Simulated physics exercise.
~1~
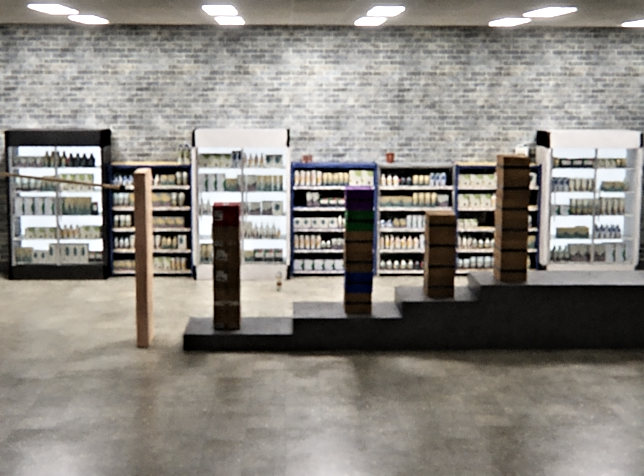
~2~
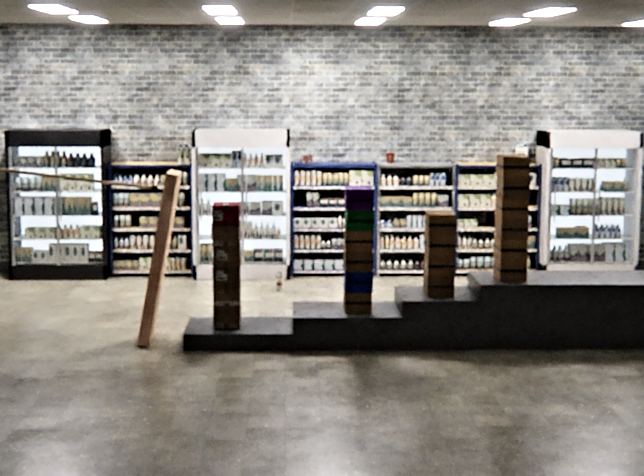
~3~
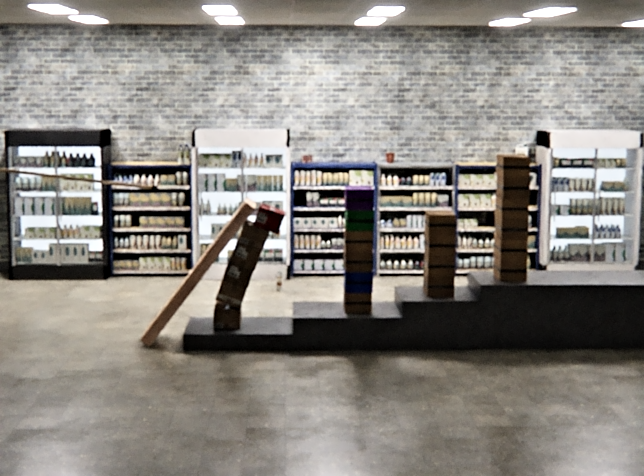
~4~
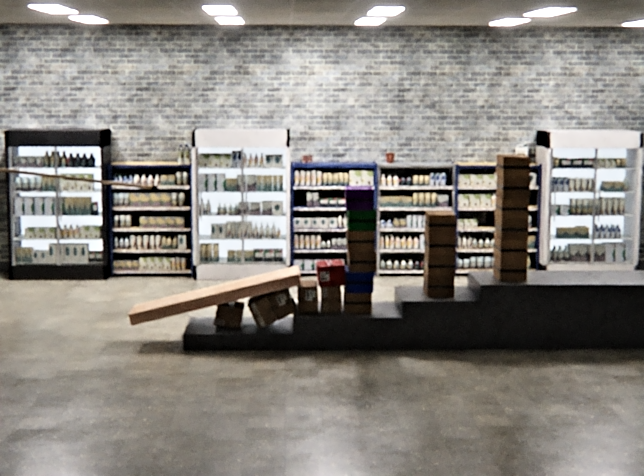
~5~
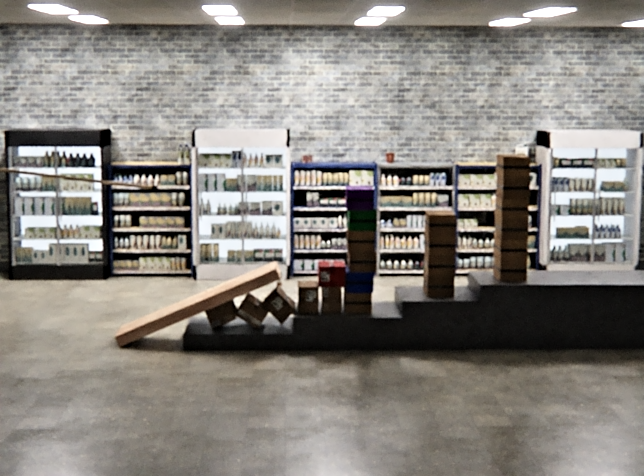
A tall wooden board tipped to the right on a shop floor and knocked over the nearest stack of cartons, which tumbled against the colored stack on the next step, while that pile and the two beyond it stayed standing.
